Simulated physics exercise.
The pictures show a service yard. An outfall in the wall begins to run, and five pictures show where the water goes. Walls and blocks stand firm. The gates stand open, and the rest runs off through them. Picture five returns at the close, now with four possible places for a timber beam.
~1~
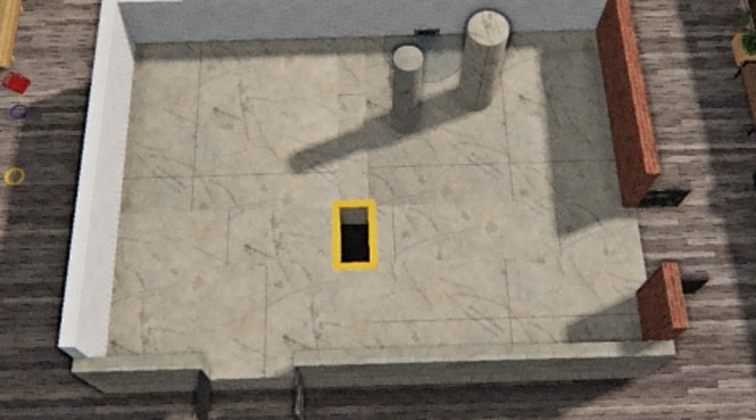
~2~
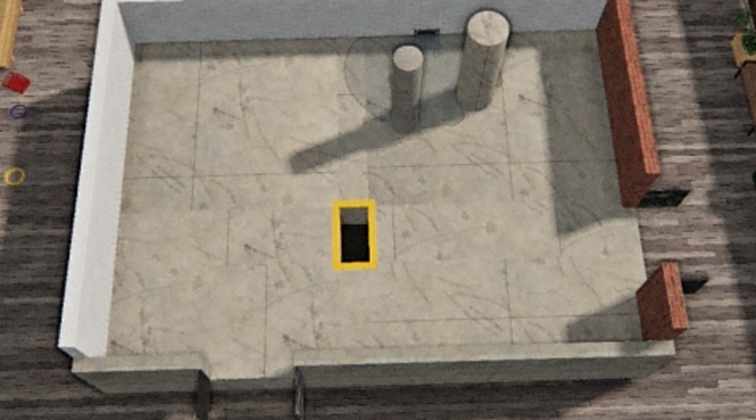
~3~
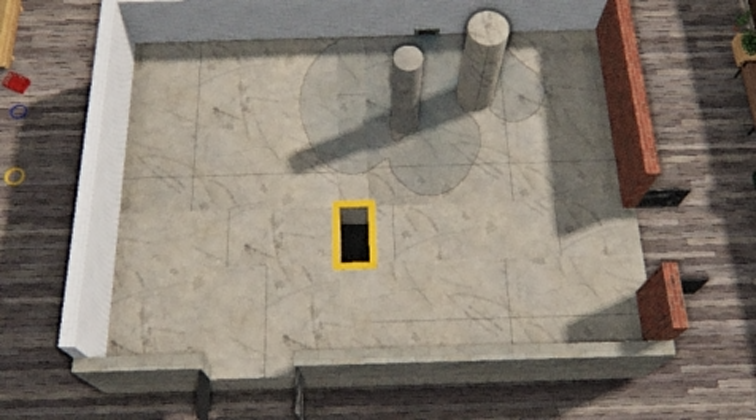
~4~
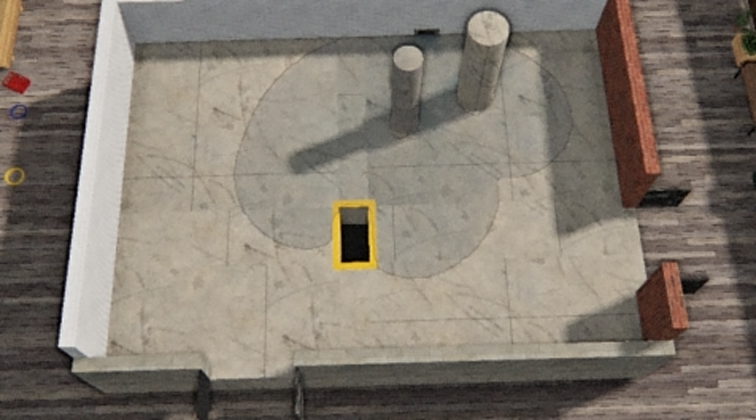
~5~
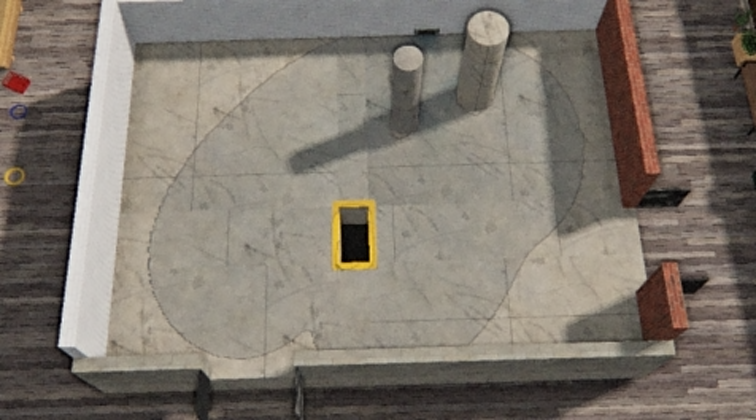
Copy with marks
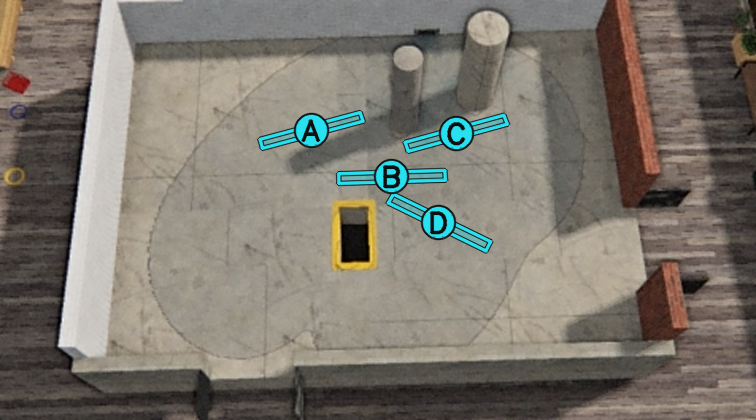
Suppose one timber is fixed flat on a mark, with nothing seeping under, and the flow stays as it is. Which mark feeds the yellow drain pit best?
Take A.
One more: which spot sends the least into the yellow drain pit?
B.
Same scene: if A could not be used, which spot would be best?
It is D.
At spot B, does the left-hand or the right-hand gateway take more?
The left one.
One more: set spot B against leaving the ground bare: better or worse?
Worse.
On the marked copy, A from (261, 143) to (361, 116); B from (338, 178) to (445, 175); C from (406, 146) to (505, 119); D from (390, 198) to (488, 246).
With A, about 21 % of the stream goes into the yellow drain pit, about 76 % out by the gates.
With B, next to none of the stream goes into the yellow drain pit, about 95 % out by the gates.
With C, about 10 % of the stream goes into the yellow drain pit, about 87 % out by the gates.
With D, about 16 % of the stream goes into the yellow drain pit, about 81 % out by the gates.
